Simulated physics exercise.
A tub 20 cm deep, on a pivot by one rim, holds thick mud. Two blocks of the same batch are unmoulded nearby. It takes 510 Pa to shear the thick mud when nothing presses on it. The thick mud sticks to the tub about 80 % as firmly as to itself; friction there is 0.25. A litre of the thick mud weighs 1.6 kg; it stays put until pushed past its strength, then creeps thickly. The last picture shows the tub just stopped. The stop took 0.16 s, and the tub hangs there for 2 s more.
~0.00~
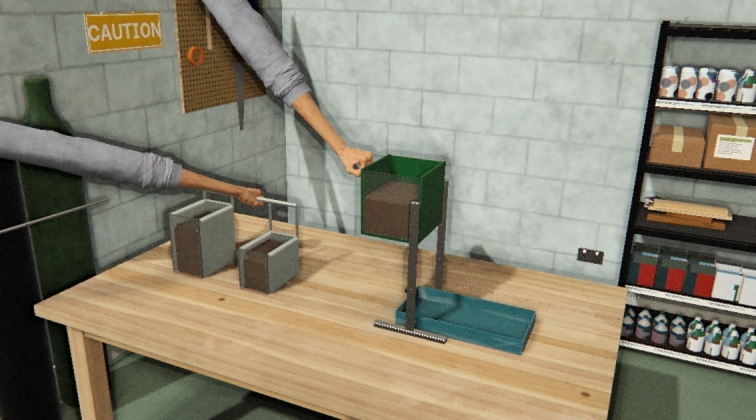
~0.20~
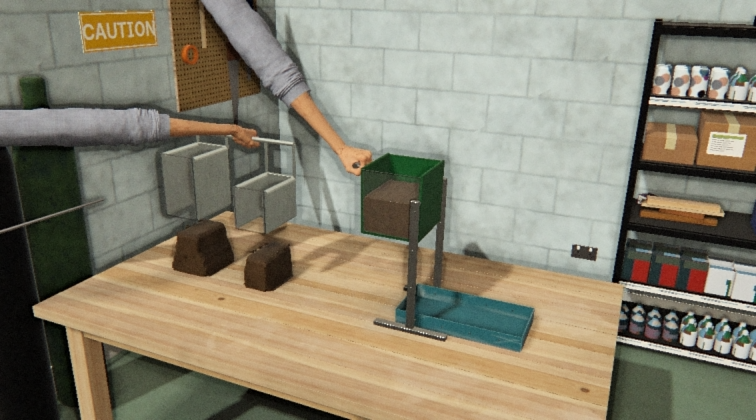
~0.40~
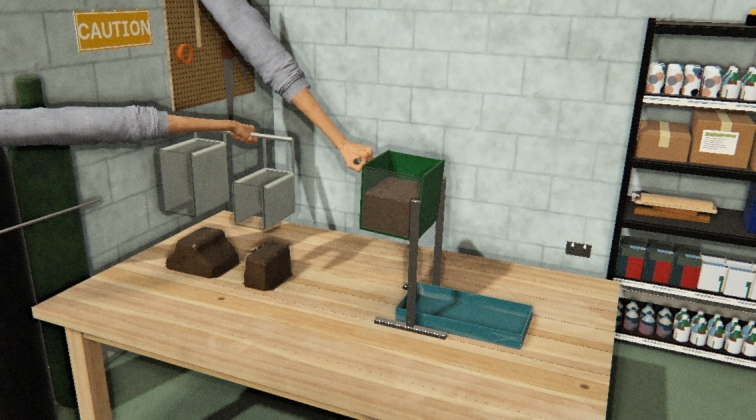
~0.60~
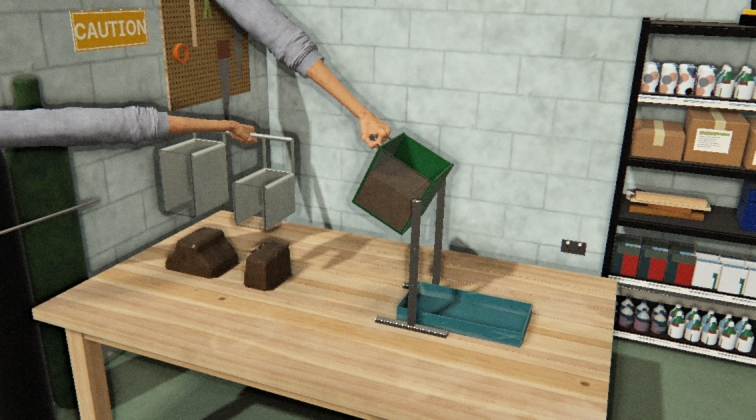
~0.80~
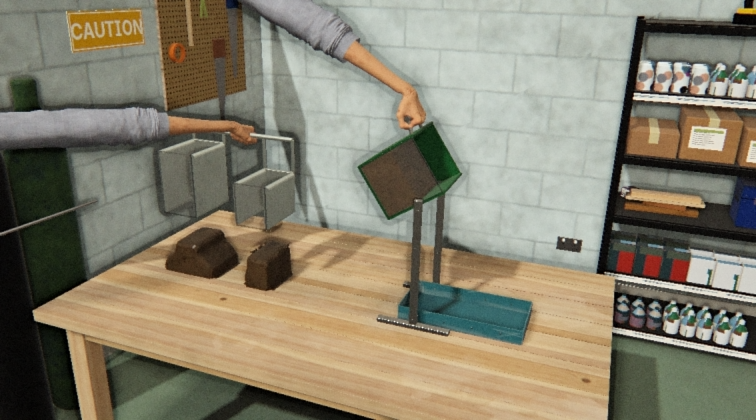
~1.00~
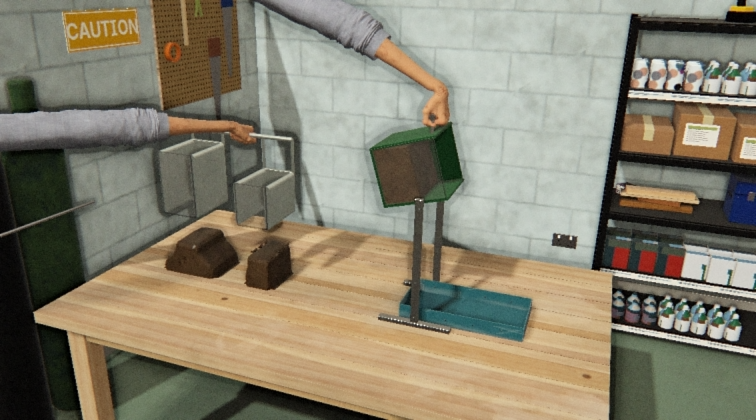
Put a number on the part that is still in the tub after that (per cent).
About 100 %.
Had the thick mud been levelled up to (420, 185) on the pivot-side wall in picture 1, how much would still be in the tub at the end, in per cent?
It would be near 100 %.
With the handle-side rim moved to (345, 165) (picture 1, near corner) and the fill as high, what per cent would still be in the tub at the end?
In that case some 100 per cent.
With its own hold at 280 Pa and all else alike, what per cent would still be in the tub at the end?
In that case some 100 per cent.
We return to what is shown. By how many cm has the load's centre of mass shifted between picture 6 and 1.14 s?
About 0 cm.
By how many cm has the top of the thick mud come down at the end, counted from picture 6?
Roughly 0 cm.
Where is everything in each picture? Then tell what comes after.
In the first picture, handle-side rim at (363, 170), tilt 0 degrees; highest point of the thick mud at (371, 198); test blocks 19 cm, 12 cm high (left to right).
In the second picture, handle-side rim at (363, 169), tilt 0 degrees; highest point of the thick mud at (371, 197); test blocks 16 cm, 12 cm high (left to right).
In the third picture, handle-side rim at (365, 166), tilt 3 degrees; highest point of the thick mud at (367, 194); test blocks 13 cm, 12 cm high (left to right).
In the fourth picture, handle-side rim at (382, 149), tilt 26 degrees; highest point of the thick mud at (370, 174); test blocks 13 cm, 12 cm high (left to right).
In the fifth picture, handle-side rim at (413, 138), tilt 56 degrees; highest point of the thick mud at (388, 153); test blocks 13 cm, 12 cm high (left to right).
In the sixth picture, handle-side rim at (434, 139), tilt 74 degrees; highest point of the thick mud at (405, 147); test blocks 13 cm, 12 cm high (left to right).
By 1.14 s, the tub is at 74 degrees and holds 100 %.
By 1.31 s, the tub is at 74 degrees and holds 100 %.
By 1.48 s, the tub is at 74 degrees and holds 100 %.
By 1.65 s, the tub is at 74 degrees and holds 100 %.
By 3.00 s, at the end, the tub is at 74 degrees and holds 100 %.
